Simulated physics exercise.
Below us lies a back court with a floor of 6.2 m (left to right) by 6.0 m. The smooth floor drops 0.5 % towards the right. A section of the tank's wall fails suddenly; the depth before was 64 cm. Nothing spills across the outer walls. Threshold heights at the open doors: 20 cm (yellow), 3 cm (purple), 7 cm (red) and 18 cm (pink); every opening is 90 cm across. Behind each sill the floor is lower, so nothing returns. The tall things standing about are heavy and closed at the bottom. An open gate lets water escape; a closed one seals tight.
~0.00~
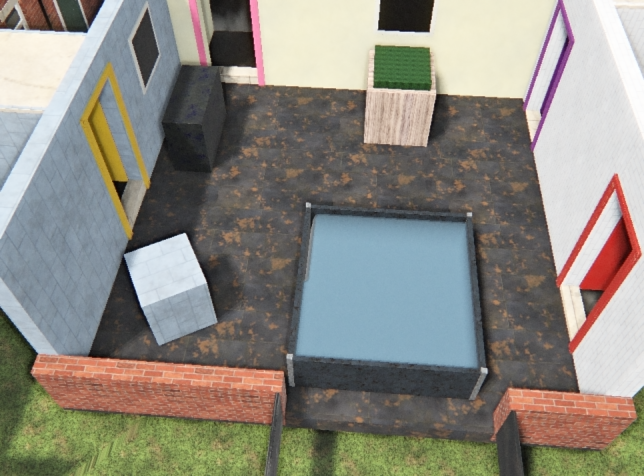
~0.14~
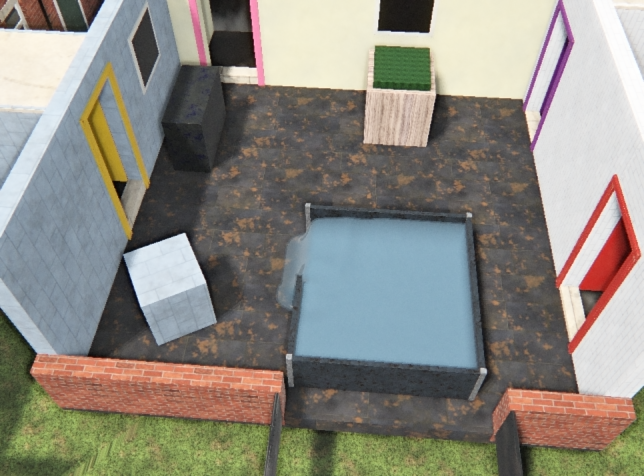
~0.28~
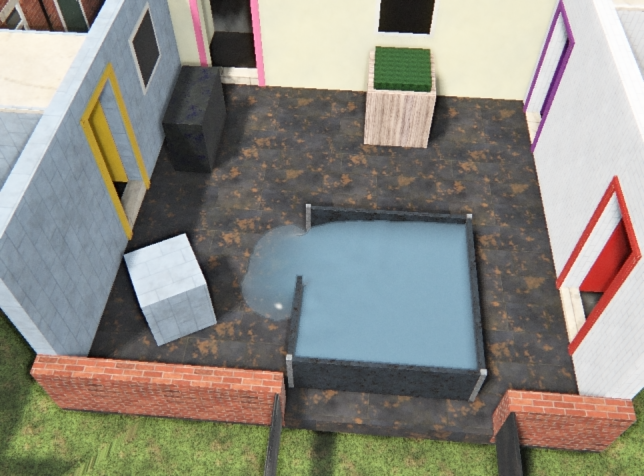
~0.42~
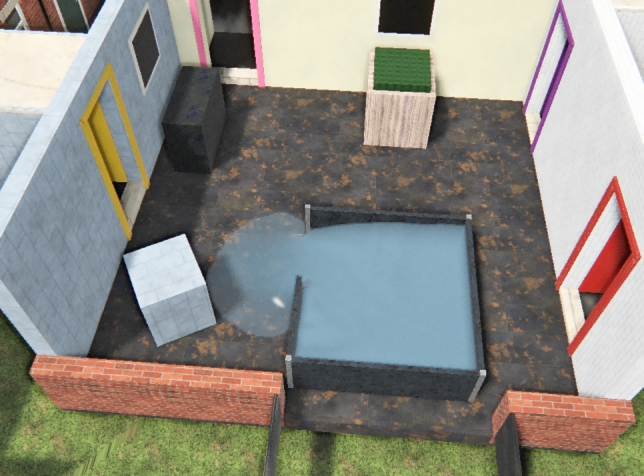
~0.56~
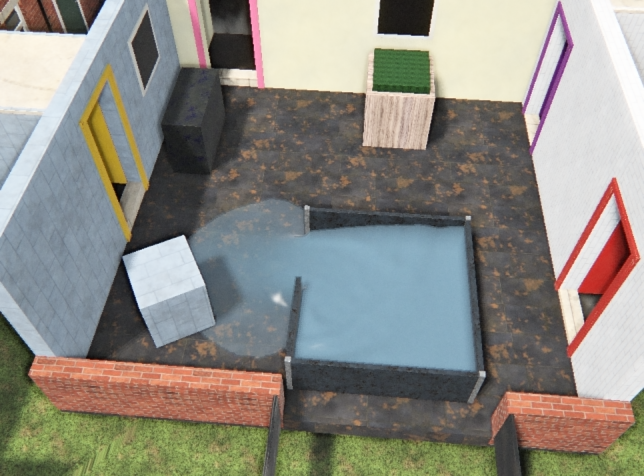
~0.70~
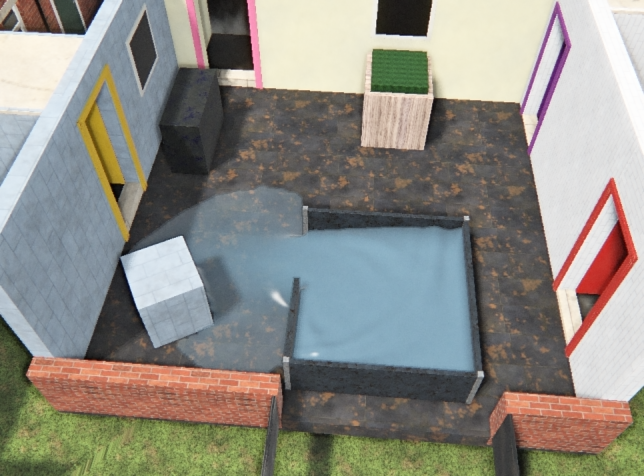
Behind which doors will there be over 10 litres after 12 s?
Door by door: At the yellow door it goes over the limit; at the purple door it exceeds the limit; at the red door it does not reach the limit; at the pink door it stays under the limit.
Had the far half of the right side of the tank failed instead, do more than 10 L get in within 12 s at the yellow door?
Against that limit: Yellow below.
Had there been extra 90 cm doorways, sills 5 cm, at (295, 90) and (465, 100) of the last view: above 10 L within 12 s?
In that order: Above, under.
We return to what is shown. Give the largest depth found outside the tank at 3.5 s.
About 35 cm.
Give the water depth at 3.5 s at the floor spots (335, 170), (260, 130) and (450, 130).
About 0, 4 and 0 cm.
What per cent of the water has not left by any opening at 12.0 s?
About 88 per cent.
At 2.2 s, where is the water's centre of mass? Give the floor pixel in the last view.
At about (302, 281).
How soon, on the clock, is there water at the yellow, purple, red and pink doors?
Arrival: Yellow 0.9 s, purple 5.5 s, red 9.0 s, pink 2.2 s.
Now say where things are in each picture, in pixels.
The tank at (387, 284) is whole and still, 64 cm deep, in the first frame.
Water pours out at (307, 263) and has run 0.6 m, to (289, 305); typically 5 cm deep outside, 64 cm at the tank's back, in the second frame.
The front is at (250, 299), 0.9 m from the gap at (307, 264); 0.9 m2 of floor is under water; 64 cm left at the back of the tank, in the third frame.
Water pours out at (307, 266) and has run 1.3 m, to (214, 282); typically 7 cm deep outside, 64 cm at the tank's back, in the fourth frame.
The front is at a hidden place, 1.9 m from the gap at (306, 267); 3.0 m2 of floor is under water; 64 cm left at the back of the tank, in the fifth frame.
The front is at a hidden place, 2.5 m from the gap at (304, 267); 4.2 m2 of floor is under water; 62 cm left at the back of the tank, in the sixth frame.
After 1.4 s water covers 25 % of the floor and is deepest (36 cm) near (203, 283); yellow door 30 cm at the sill, 2 L in, purple door not reached, red door not reached, pink door not reached.
After 2.2 s water covers 35 % of the floor and is deepest (39 cm) near (144, 192); yellow door 35 cm at the sill, 46 L in, purple door not reached, red door not reached, pink door not reached.
After 3.5 s water covers 45 % of the floor and is deepest (35 cm) near (182, 84); yellow door 26 cm at the sill, 111 L in, purple door not reached, red door not reached, pink door 15 cm at the sill, 1 L in.
After 7.0 s water covers 75 % of the floor and is deepest (19 cm) near (307, 98); yellow door 16 cm at the sill, 126 L in, purple door 9 cm at the sill, 24 L in, red door not reached, pink door 10 cm at the sill, 3 L in.
After 12.0 s water covers 95 % of the floor and is deepest (14 cm) near (239, 94); yellow door 11 cm at the sill, 126 L in, purple door 7 cm at the sill, 89 L in, red door 4 cm at the sill, 0 L in, pink door 13 cm at the sill, 3 L in.
